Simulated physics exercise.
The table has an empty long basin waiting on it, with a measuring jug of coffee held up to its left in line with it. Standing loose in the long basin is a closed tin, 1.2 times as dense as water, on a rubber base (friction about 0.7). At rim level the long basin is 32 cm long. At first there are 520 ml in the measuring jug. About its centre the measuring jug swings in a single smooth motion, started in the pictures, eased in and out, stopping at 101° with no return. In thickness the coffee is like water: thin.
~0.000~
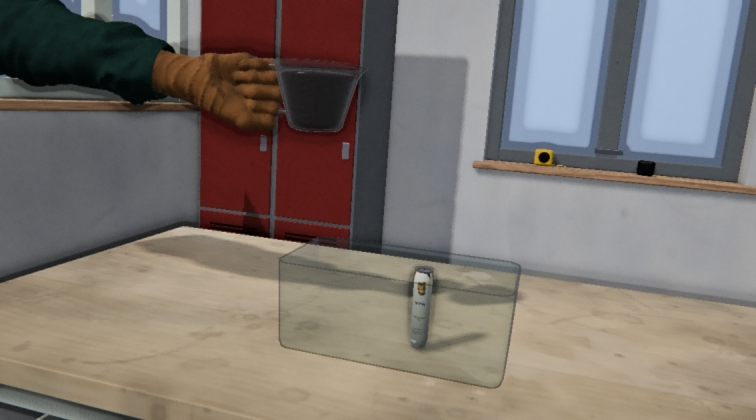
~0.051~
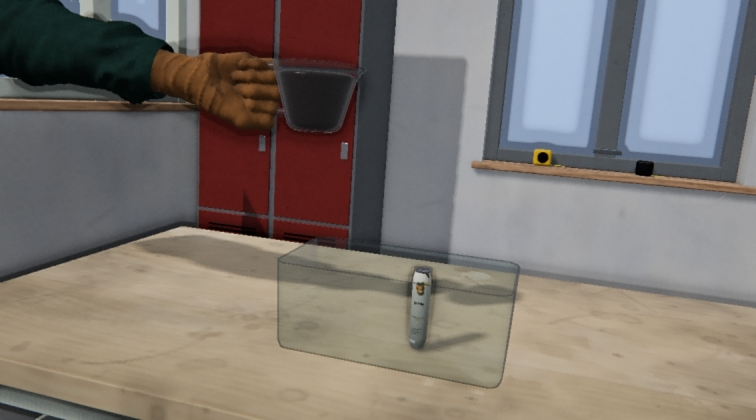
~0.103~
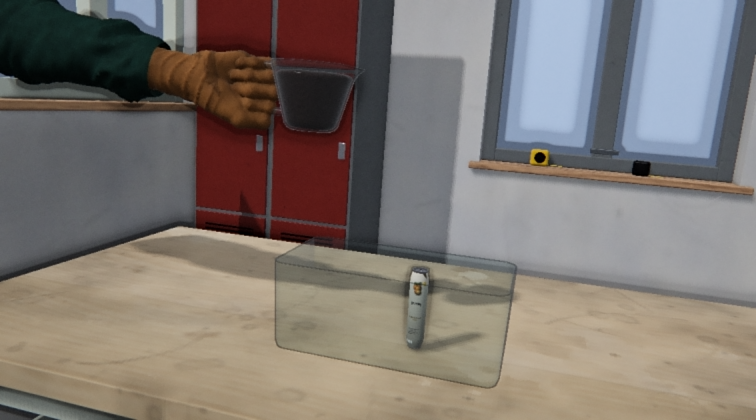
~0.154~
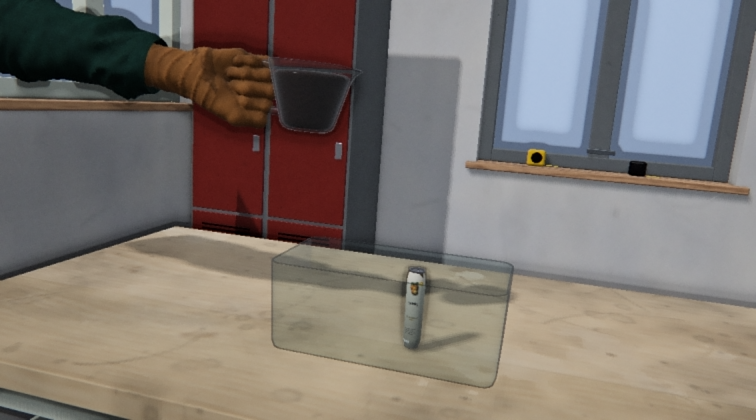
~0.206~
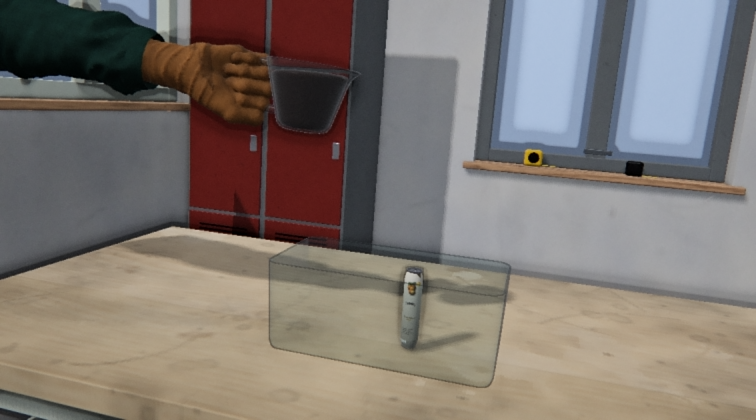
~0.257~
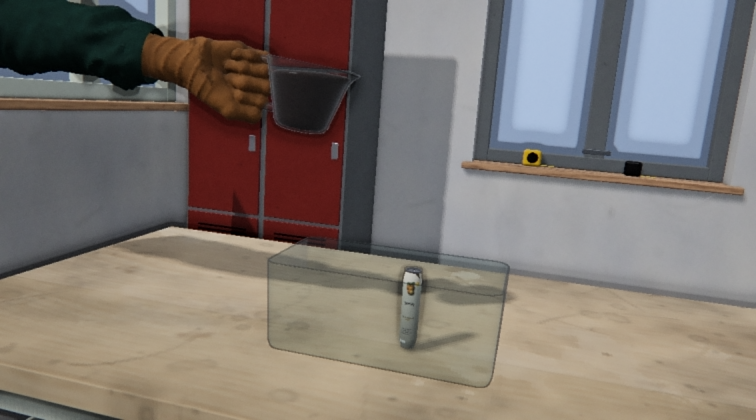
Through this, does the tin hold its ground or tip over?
It tips.
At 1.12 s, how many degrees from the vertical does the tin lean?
The tilt comes to near 40°.
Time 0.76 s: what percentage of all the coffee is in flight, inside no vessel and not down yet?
About 26 per cent.
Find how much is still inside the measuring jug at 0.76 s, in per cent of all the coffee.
68 %.
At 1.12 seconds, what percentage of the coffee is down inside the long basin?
Roughly 66 percent of it.
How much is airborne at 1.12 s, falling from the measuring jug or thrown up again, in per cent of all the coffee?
About 24 per cent.
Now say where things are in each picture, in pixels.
It leans 0°; its right rim is at (368, 68); the coffee meets the walls at (284, 72) and (357, 77); the long basin's rim runs from (300, 249) to (518, 280); the tin's top is at (424, 273), in the first picture.
It leans 0°; its right rim is at (367, 68); the coffee meets the walls at (284, 72) and (356, 76), in the second picture.
It leans 1°; its right rim is at (365, 69); the coffee meets the walls at (281, 72) and (353, 77), in the third picture.
It leans 3°; its right rim is at (362, 71); the coffee meets the walls at (279, 72) and (350, 77), in the fourth picture.
It leans 5°; its right rim is at (360, 73); the coffee meets the walls at (277, 72) and (350, 78), in the fifth picture.
It leans 8°; its right rim is at (360, 76); the coffee meets the walls at (277, 73) and (351, 79), in the sixth picture.
Then, 0.76 s in, the tilt is 56° and 68 per cent is still to pour; the tin stands where it began.
Then, 1.12 s in, the tilt is 90° and 11 per cent is still to pour; the tin leans 38°.
Then, 1.50 s in, the tilt is 101° and 0 per cent is still to pour; the tin lies on its side.
Then, 1.92 s in, the tilt is 101° and 0 per cent is still to pour; the tin lies on its side.
Finally, the tin lies on its side.
